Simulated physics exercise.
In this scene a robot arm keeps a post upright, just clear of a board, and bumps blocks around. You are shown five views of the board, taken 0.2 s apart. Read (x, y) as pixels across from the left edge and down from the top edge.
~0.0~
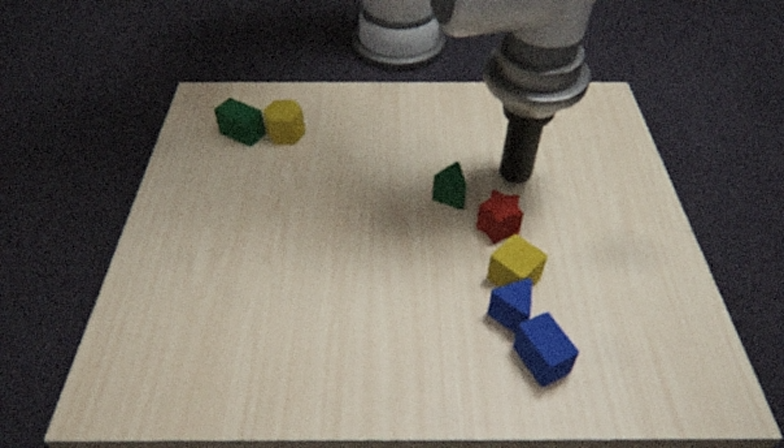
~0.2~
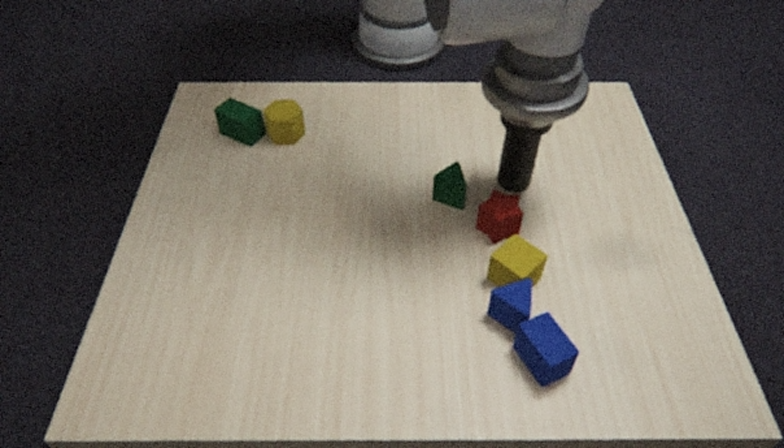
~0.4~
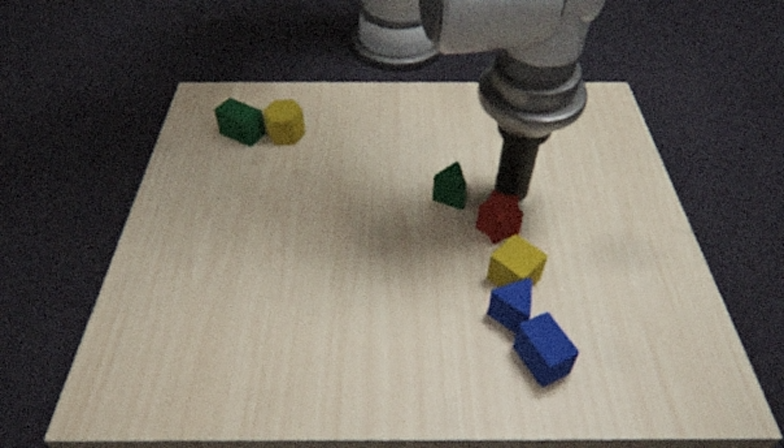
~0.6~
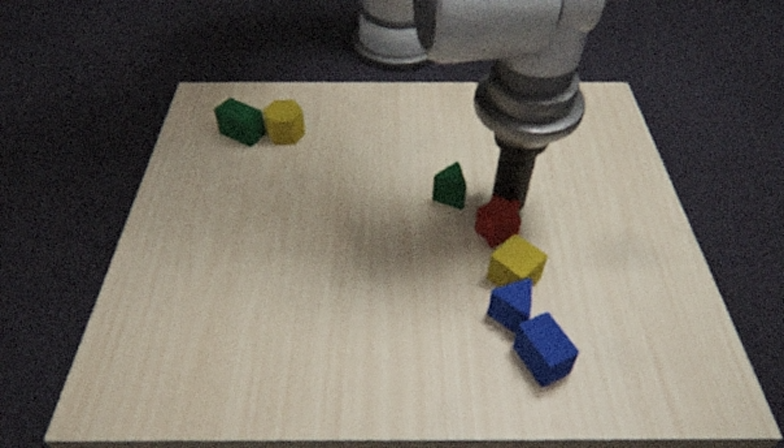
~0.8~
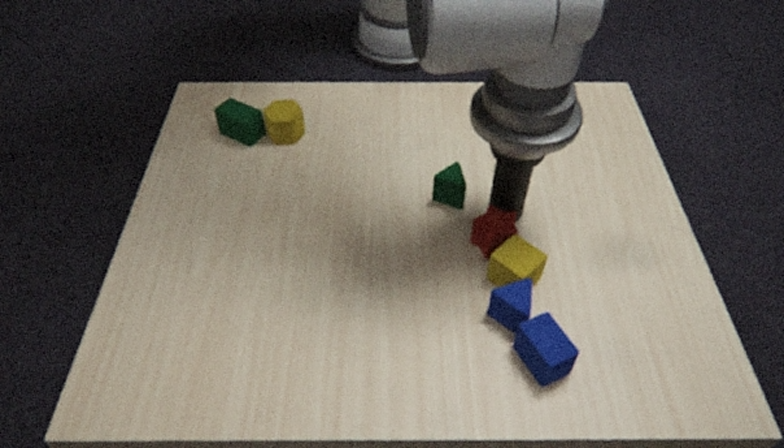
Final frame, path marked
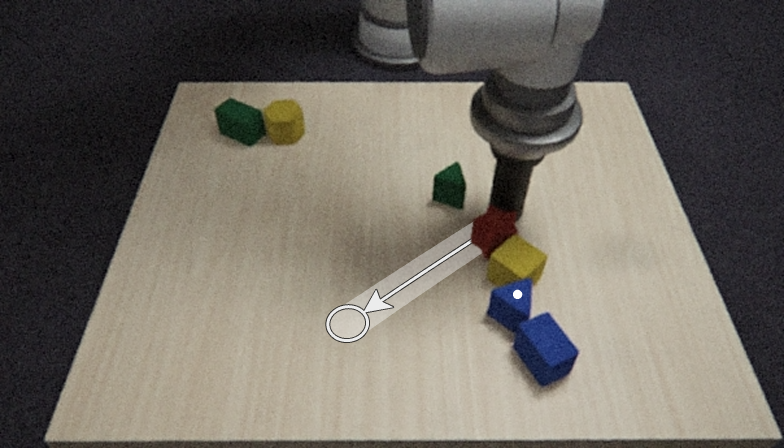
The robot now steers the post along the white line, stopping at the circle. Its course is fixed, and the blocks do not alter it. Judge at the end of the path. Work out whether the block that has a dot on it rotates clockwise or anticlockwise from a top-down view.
From overhead, clockwise.
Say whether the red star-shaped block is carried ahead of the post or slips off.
Expect to find it next to or behind the post.
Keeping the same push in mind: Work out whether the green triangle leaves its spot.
At the end of the path, it will still be in place.
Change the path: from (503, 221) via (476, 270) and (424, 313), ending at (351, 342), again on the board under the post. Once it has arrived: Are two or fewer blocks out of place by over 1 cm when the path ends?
No.
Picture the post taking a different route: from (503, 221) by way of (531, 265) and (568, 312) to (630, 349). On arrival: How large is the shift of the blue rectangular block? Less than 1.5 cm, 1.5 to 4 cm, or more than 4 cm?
The move is short, under 1.5 cm.
Drawn move, from (503, 221) to (348, 323); the dot is on the blue triangle.
The first path, step by step. One third of the way, post (457, 242); red star-shaped block (482, 251), turned 60° anticlockwise; blue triangle (520, 300), turned 25° clockwise; yellow square piece (524, 266), turned 15° anticlockwise.
Two thirds of the way, post (404, 276); red star-shaped block (478, 253), turned 75° anticlockwise; blue triangle (520, 300), turned 25° clockwise; yellow square piece (524, 266), turned 15° anticlockwise.
At the end, post (347, 314); green triangle still; red star-shaped block (478, 253), turned 75° anticlockwise; blue triangle (520, 300), turned 25° clockwise; yellow square piece (524, 266), turned 15° anticlockwise.
